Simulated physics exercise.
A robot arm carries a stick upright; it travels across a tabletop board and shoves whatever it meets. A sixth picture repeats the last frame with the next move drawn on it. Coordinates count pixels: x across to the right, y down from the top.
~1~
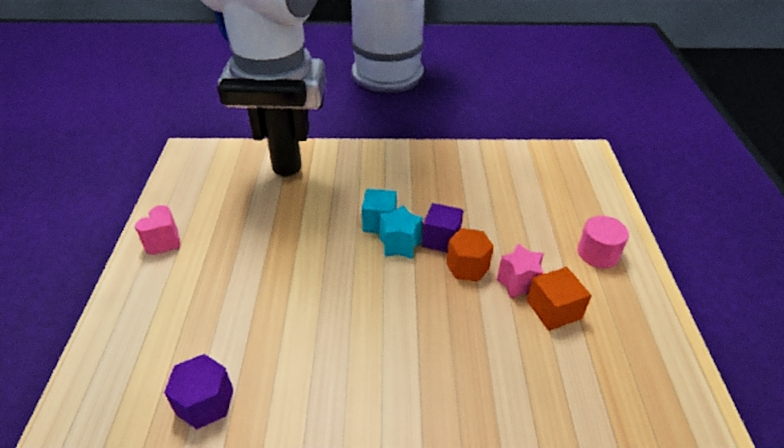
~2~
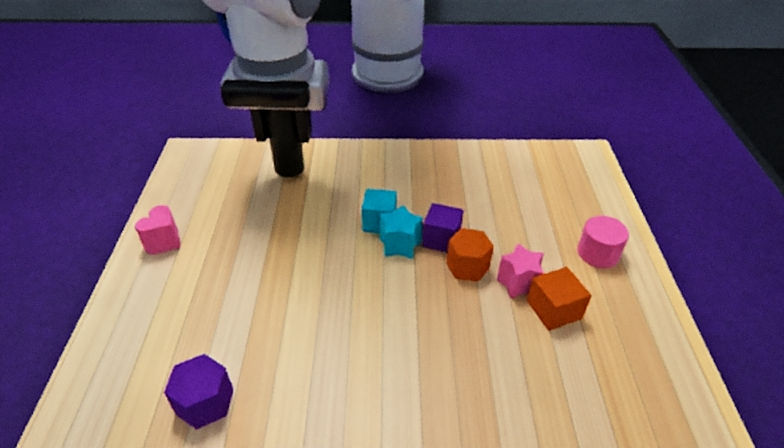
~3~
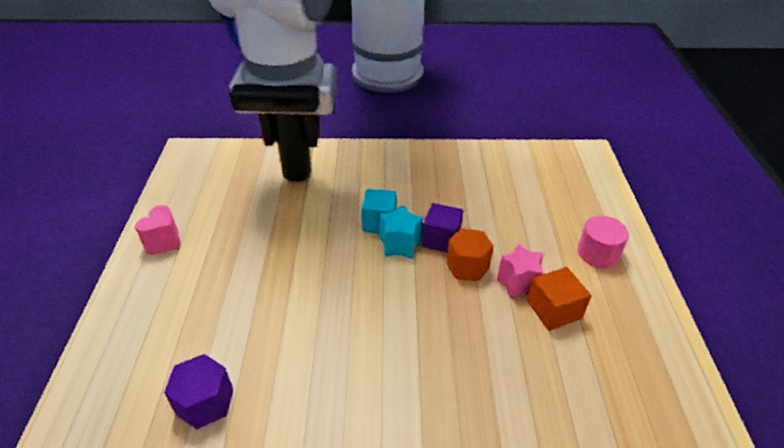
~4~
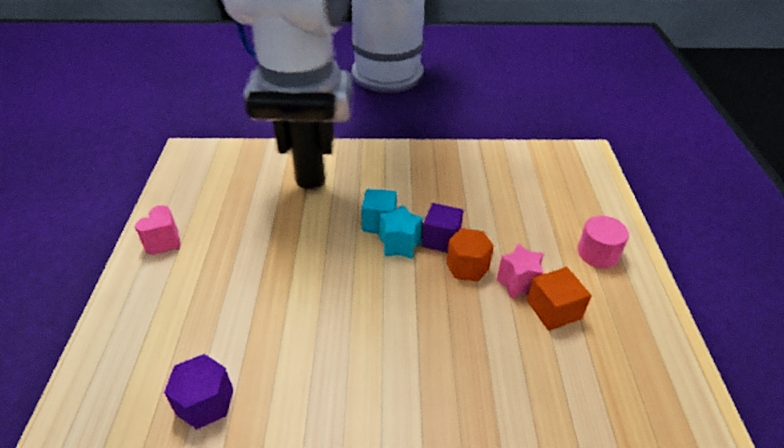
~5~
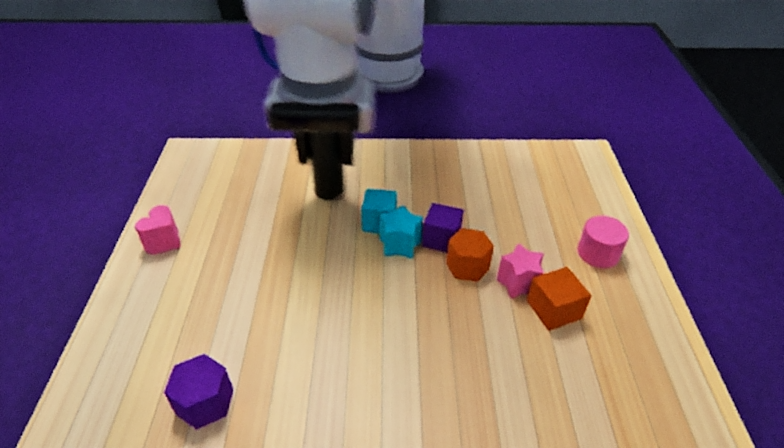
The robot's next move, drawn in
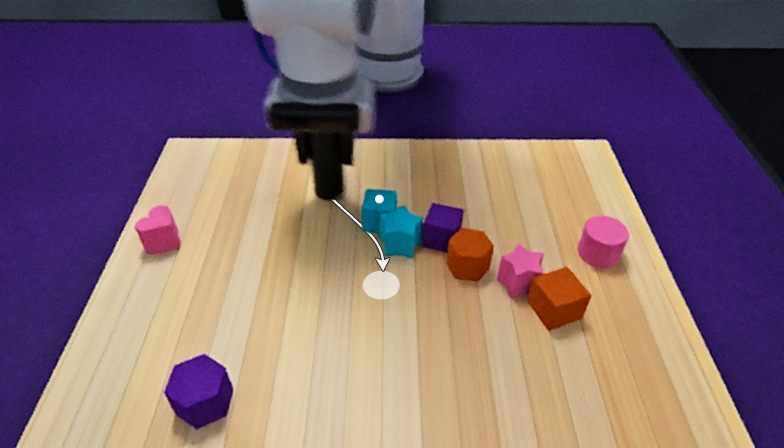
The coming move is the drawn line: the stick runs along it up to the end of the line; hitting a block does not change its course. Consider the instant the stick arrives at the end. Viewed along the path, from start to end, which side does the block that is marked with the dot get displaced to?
Sideways, to the left.
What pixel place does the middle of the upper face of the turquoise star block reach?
So, by the moment the path ends, you'll find the top centre of the turquoise star block at (418, 236).
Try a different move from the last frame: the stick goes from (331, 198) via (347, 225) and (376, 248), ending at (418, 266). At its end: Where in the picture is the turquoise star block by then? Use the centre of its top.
Its top middle will sit at (438, 222).
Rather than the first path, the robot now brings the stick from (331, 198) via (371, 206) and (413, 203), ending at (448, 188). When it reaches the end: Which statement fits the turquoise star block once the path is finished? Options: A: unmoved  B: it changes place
Correct choice: B.
Path on the board, from (331, 198) through (356, 221) and (380, 248) to (381, 285); the dot is on the turquoise square block.
The first path, step by step. One third of the way, stick (356, 214); turquoise square block (388, 200); turquoise star block (405, 223); purple square block (446, 217), turned 10° anticlockwise.
Two thirds of the way, stick (380, 242); turquoise square block (402, 200), turned 25° anticlockwise; turquoise star block (414, 229), turned 20° clockwise; purple square block (450, 218), turned 30° anticlockwise; orange hexagon (475, 243).
At the end, stick (381, 277); turquoise square block (402, 200), turned 25° anticlockwise; turquoise star block (418, 236); purple square block (451, 218), turned 35° anticlockwise; orange hexagon (475, 243).
